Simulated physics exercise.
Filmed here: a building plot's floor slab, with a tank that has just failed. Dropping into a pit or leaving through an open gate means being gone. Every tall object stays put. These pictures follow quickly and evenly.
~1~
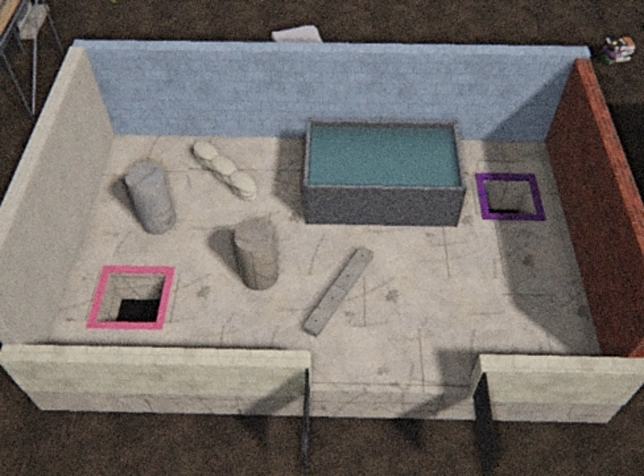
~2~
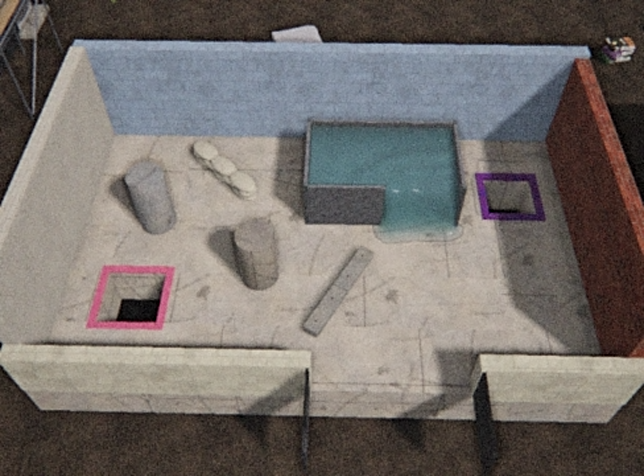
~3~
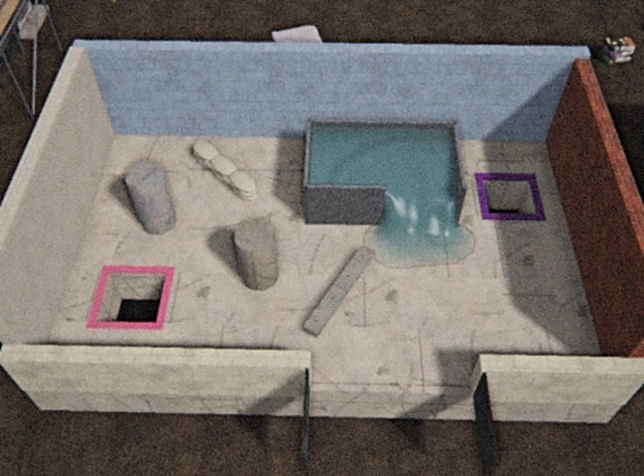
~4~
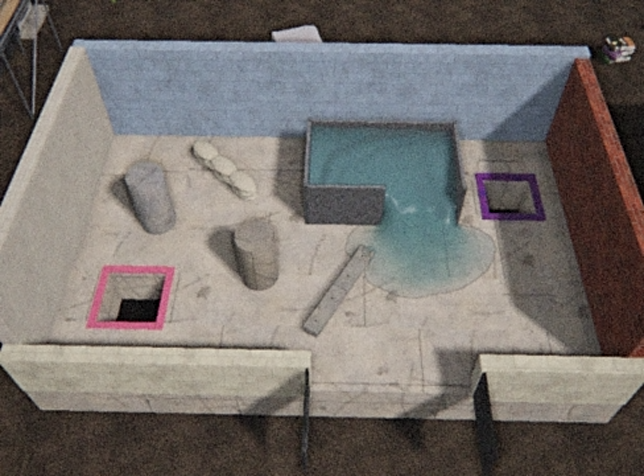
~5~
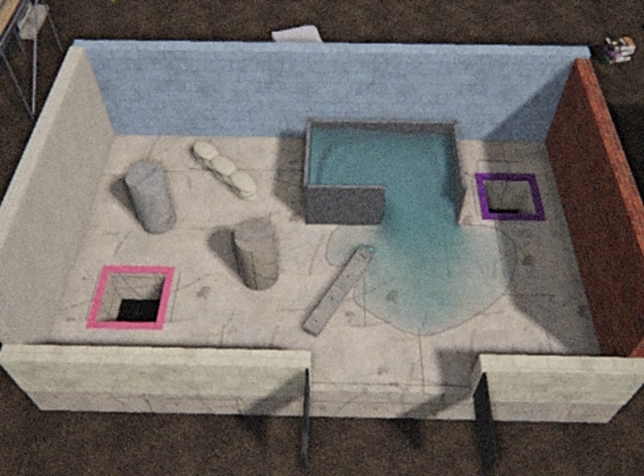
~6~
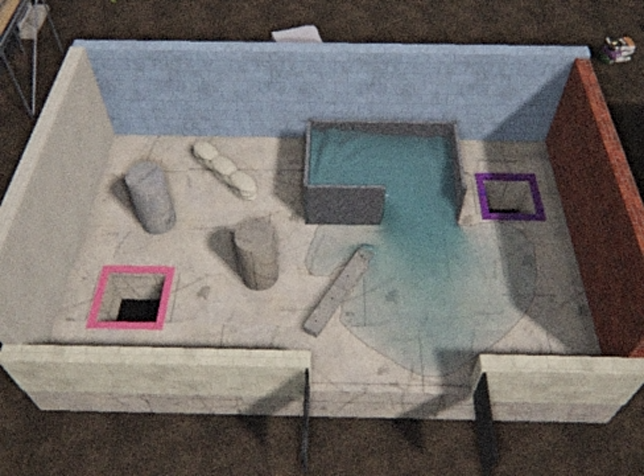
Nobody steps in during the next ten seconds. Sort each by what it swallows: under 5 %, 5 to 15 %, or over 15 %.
Sorted: Gate over 15 %, purple pit 5 to 15 %, pink pit under 5 %.
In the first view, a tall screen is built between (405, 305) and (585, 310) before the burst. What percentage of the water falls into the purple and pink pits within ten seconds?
Estimated shares: Purple 20 percent, pink 6 percent.
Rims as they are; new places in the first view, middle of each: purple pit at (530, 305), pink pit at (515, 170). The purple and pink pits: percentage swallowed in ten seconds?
Purple share 15%, pink share 8%.
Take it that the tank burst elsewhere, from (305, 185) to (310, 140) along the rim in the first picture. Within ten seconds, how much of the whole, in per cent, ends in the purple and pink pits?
In per cent: Purple 0, pink 50.
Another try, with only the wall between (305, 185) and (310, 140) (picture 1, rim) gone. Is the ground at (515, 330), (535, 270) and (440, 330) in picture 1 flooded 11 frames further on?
Going point by point: Left unwetted, left unwetted, left unwetted.
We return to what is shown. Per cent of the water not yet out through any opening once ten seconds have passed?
Estimate: 40 per cent.
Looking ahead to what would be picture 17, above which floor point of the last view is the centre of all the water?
I'd say around (428, 245).
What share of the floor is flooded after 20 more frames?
Close to 40 %.
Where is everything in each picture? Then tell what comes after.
In the first picture, the tank at (383, 156) is whole and still.
In the second picture, the front is at (459, 230), out from the gap at (419, 213).
In the third picture, the front is at (384, 260), out from the gap at (419, 214).
In the fourth picture, the front is at (408, 294), out from the gap at (419, 215).
In the fifth picture, water pours out at (419, 215) and has run to (414, 330).
In the sixth picture, the front is at a hidden place, out from the gap at (419, 215).
A moment on, water covers 35 % of the floor; the gate 6 %, the purple pit 0 %, the pink pit 0 %.
Next, water covers 35 % of the floor; the gate 16 %, the purple pit 0 %, the pink pit 0 %.
Then, water covers 40 % of the floor; the gate 28 %, the purple pit 0 %, the pink pit 0 %.
Later, water covers 45 % of the floor; the gate 42 %, the purple pit 5 %, the pink pit 0 %.
In the end, water covers 55 % of the floor; the gate 52 %, the purple pit 7 %, the pink pit 1 %.
